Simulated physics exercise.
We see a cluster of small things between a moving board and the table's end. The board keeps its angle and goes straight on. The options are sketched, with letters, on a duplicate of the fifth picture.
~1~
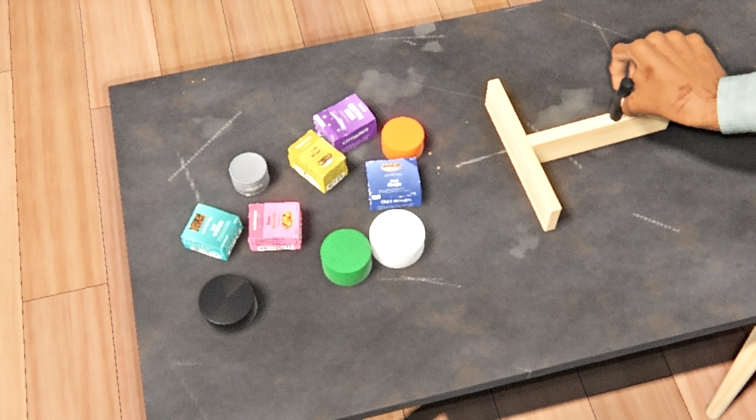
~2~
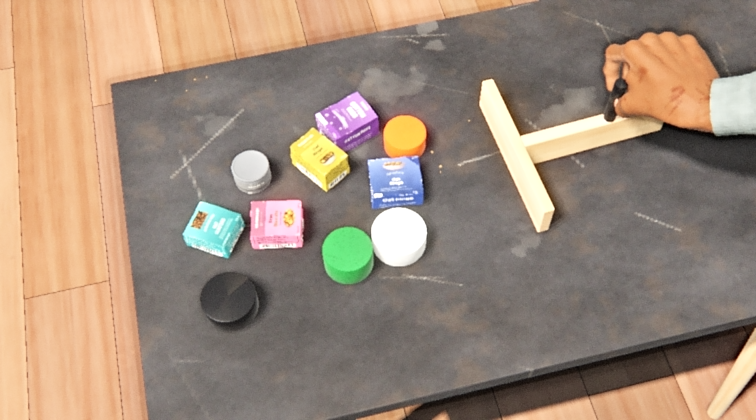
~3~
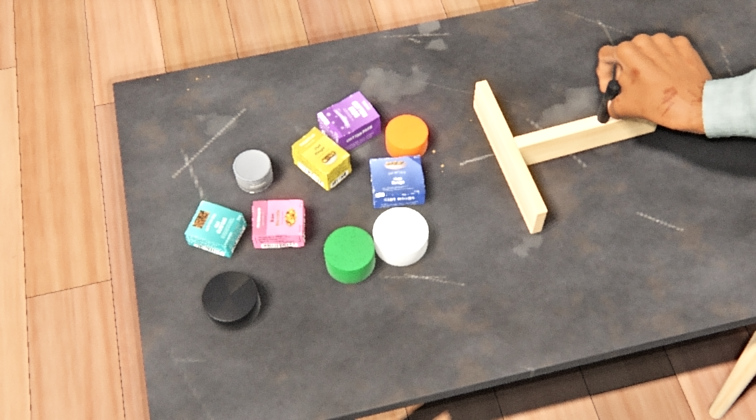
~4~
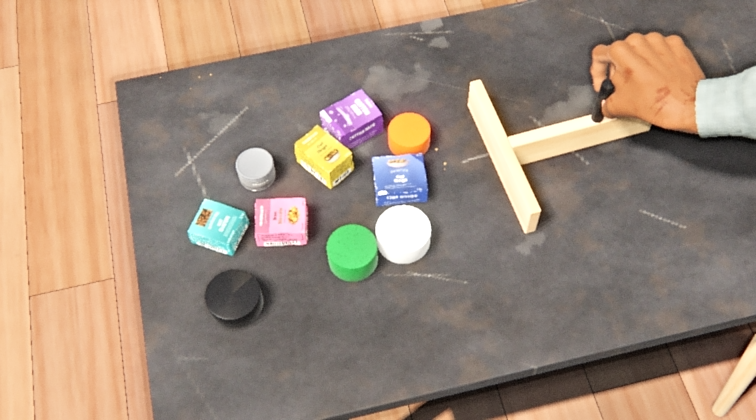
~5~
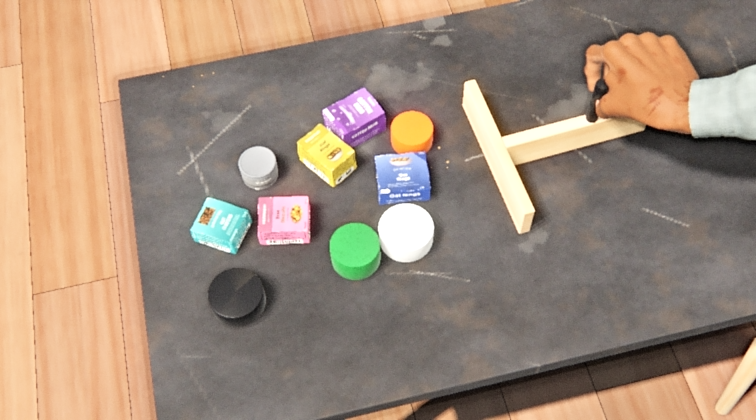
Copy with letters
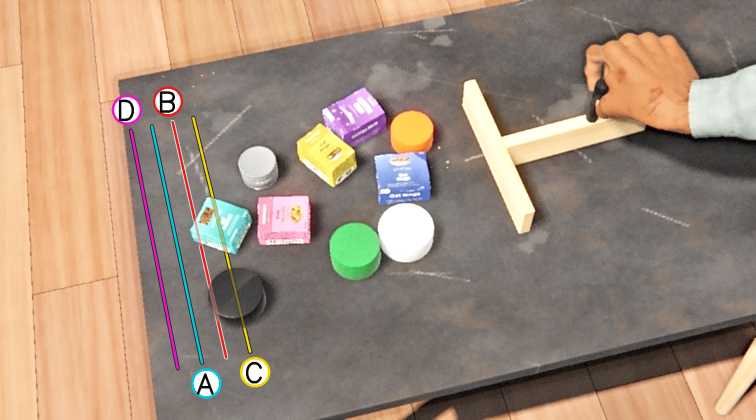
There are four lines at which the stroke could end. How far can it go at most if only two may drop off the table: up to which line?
Up to line C.
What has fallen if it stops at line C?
The turquoise packet.
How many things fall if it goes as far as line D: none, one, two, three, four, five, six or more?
In all, six or more.
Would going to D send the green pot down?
No.
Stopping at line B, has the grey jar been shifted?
Yes.
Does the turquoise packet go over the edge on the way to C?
By then, yes.
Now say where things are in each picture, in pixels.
Orange tin (402, 140); black tin (228, 304); pink packet (275, 227), in the first picture.
Board (517, 142); white tin (399, 237), in the second picture.
Board (510, 144); turquoise packet (216, 229), in the third picture.
Board (504, 143); purple box (352, 122), in the fourth picture.
Board (498, 143); yellow box (327, 155); orange tin (412, 135); black tin (237, 298), in the fifth picture.
On the copy, A at (175, 235); B at (197, 230); C at (219, 225); D at (153, 240).
On C. First, board (399, 165); purple box (344, 121); green pot (339, 257).
Then, board (298, 186); turquoise packet (165, 241); black tin (203, 318).
Finally, board (218, 203); turquoise packet over the edge; pink packet (143, 258); one fallen.
By contrast, A drops four; B drops three; D drops seven.
